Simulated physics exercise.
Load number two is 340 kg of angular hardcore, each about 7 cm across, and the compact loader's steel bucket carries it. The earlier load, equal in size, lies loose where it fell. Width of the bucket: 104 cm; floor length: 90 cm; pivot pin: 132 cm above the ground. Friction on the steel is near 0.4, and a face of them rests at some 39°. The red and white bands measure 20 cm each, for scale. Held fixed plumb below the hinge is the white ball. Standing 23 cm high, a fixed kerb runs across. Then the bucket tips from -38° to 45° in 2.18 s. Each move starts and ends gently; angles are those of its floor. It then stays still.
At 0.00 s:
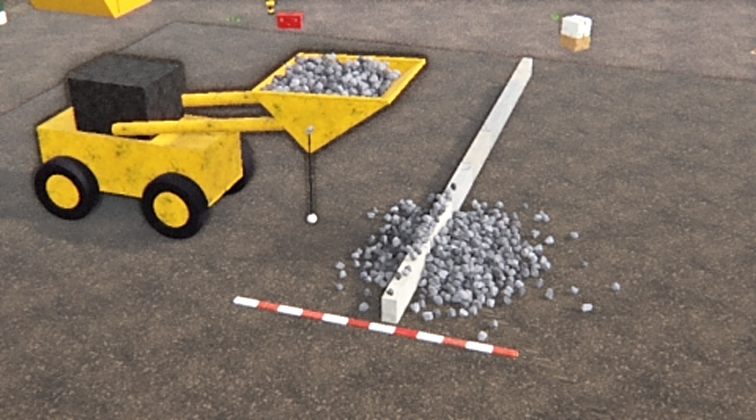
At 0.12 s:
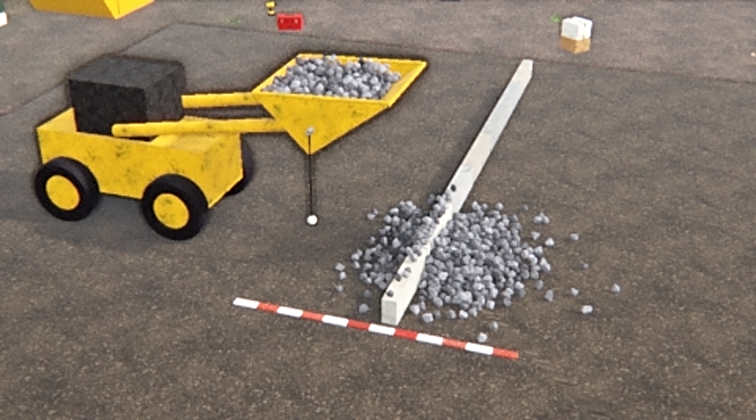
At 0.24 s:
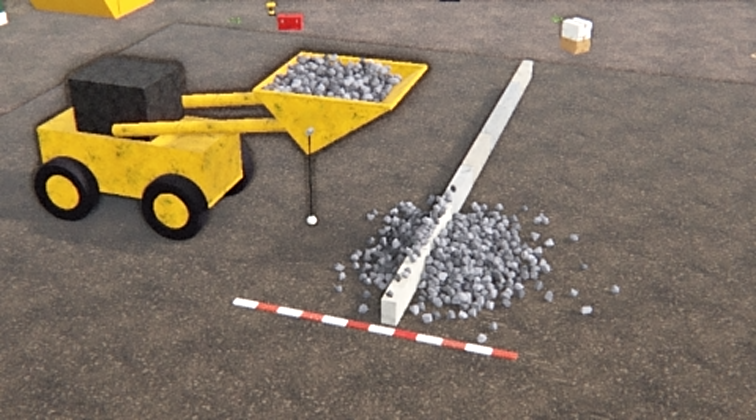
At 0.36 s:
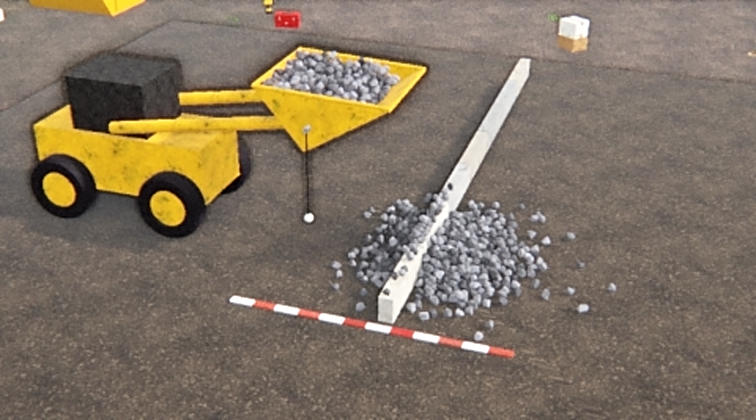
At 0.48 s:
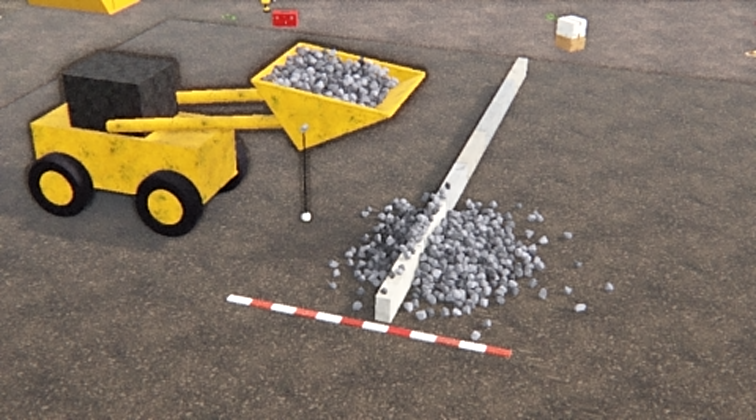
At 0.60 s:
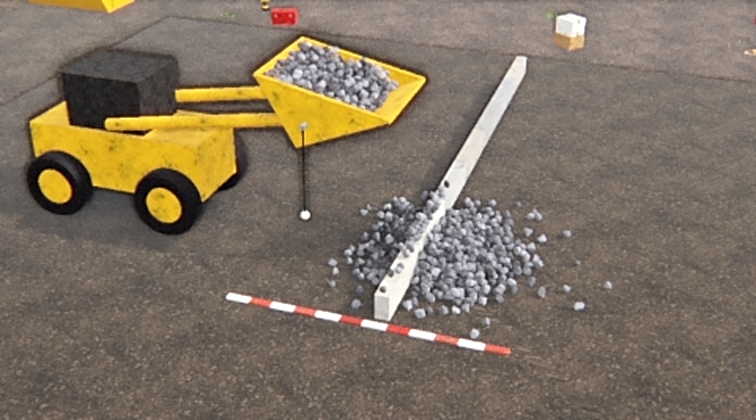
The yellow loader's raised bucket of grey stones slowly tilts slightly forward beside a stone-covered kerb.
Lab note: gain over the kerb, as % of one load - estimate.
Gain: About 17 %.
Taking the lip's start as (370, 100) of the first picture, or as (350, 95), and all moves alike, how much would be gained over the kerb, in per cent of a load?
0 %, then 0 %.
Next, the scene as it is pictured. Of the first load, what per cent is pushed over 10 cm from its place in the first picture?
5 per cent.
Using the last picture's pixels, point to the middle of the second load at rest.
They end up centred around (399, 227).
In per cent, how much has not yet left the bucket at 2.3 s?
Some 15 percent, roughly.
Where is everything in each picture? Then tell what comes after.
In the first frame, lip at (389, 101), floor tilted -38°, highest stones at (365, 70). The earlier load is highest near (427, 221), 31 cm above ground level, 32 % on this side of the kerb, 68 % over the kerb.
In the second frame, the bucket is at -37°, its lip at (390, 104); the top of the load is at (362, 70); the stones move at 0.0 m/s on average.
In the third frame, lip at (391, 107), floor tilted -35°, highest stones at (330, 64); the stones move at 0.1 m/s on average.
In the fourth frame, lip at (390, 110), floor tilted -32°, highest stones at (308, 59); the stones move at 0.1 m/s on average.
In the fifth frame, lip at (390, 115), floor tilted -28°, highest stones at (299, 58); the stones move at 0.2 m/s on average.
In the sixth frame, the bucket is at -23°, its lip at (390, 121); the top of the load is at (301, 51); the stones move at 0.2 m/s on average.
After 1.6 s the floor is at 32°; in per cent of one load, 98 in the bucket, 35 on this side of the kerb, 68 over the kerb; the foremost stones are at (563, 276).
After 2.3 s the floor is at 45°; in per cent of one load, 14 in the bucket, 111 on this side of the kerb, 75 over the kerb; the foremost stones are at (563, 276).
After 2.6 s the floor is at 45°; in per cent of one load, 0 in the bucket, 117 on this side of the kerb, 83 over the kerb; the foremost stones are at (563, 276).
After 5.2 s the floor is at 45°; in per cent of one load, 0 in the bucket, 115 on this side of the kerb, 85 over the kerb; the foremost stones are at (568, 273). Net gain over the kerb, 17.
